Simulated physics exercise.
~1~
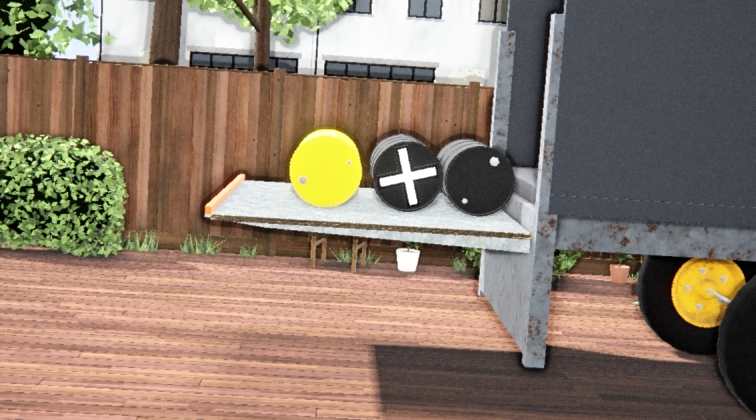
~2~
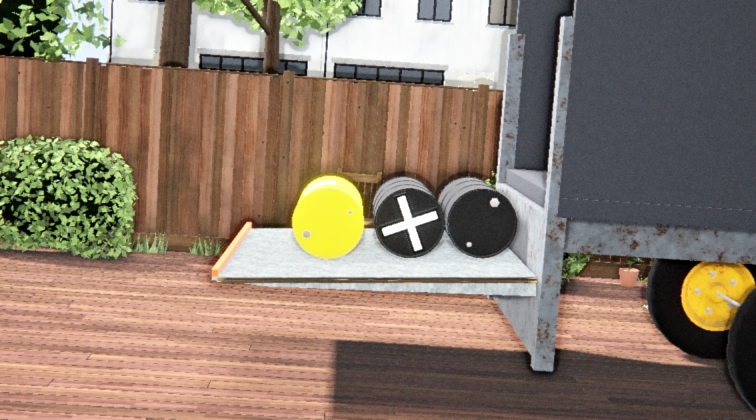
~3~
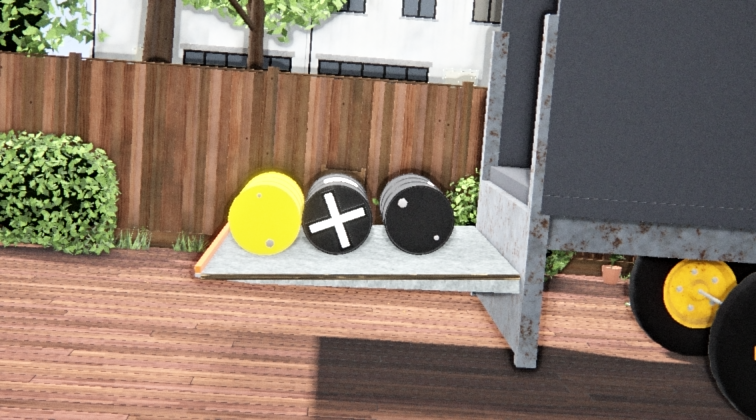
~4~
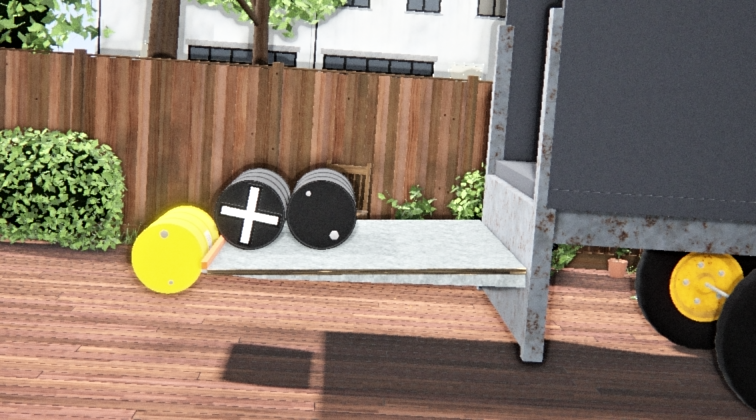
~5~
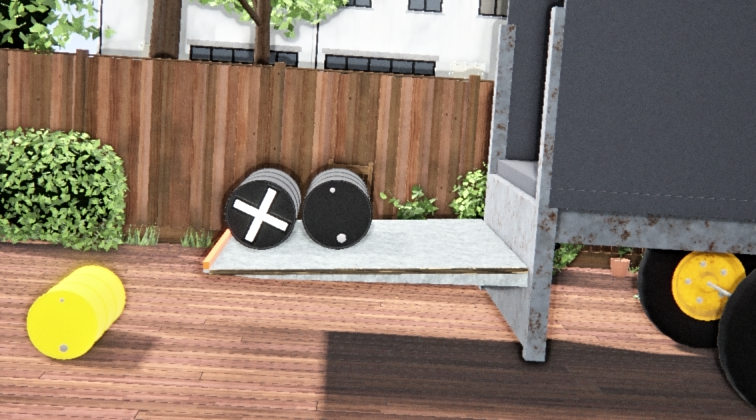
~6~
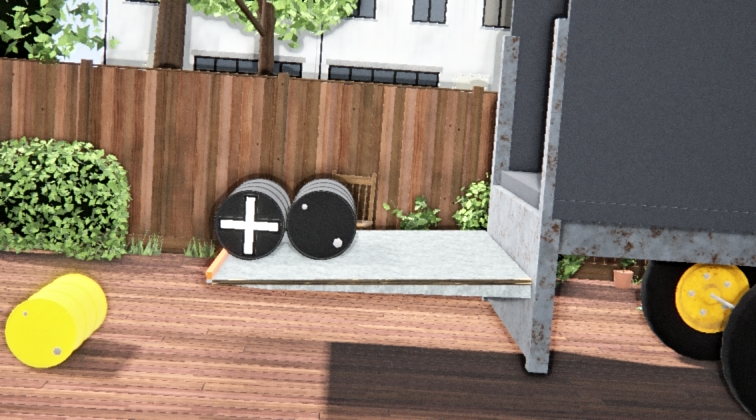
A bright yellow drum lies on its side beside two black ones, the nearer marked with a white cross, on a grey platform at the back of a lorry. The slightly swaying view looks across reddish paving towards a wooden fence, a bush and a pale building. The platform lowers a little, and the drums then roll left towards its orange end stop. The yellow drum goes over the stop, drops to the ground and rolls farther left. The two black drums stay on the platform, shifting slightly, and end side by side against the stop, with the yellow one at far left.
